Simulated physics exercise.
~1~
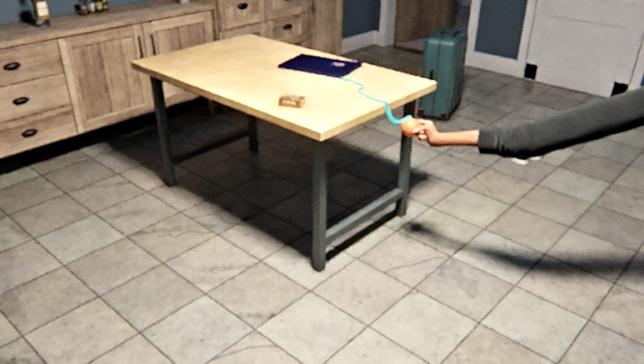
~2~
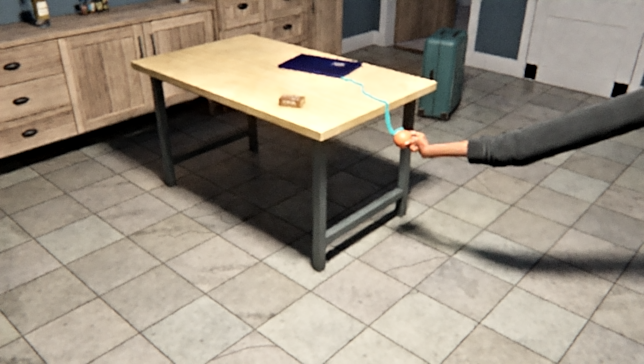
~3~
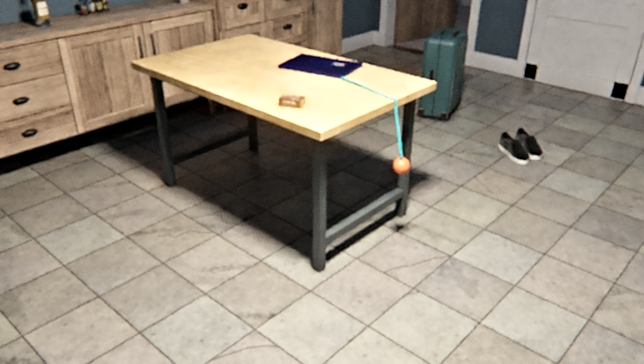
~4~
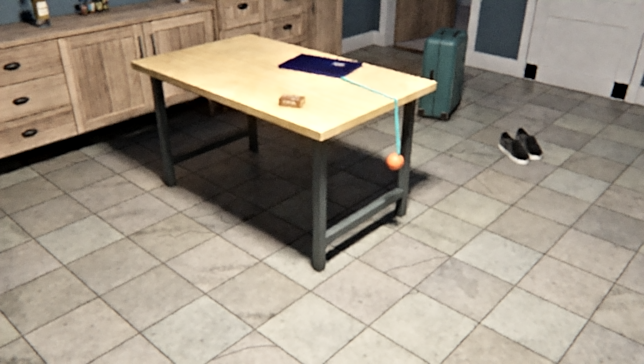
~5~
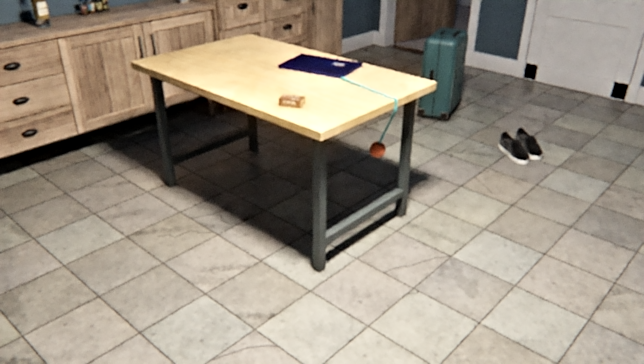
Tiled room with wooden table, a hand releasing an orange ball on a blue ribbon, leaving it swinging below the table edge.
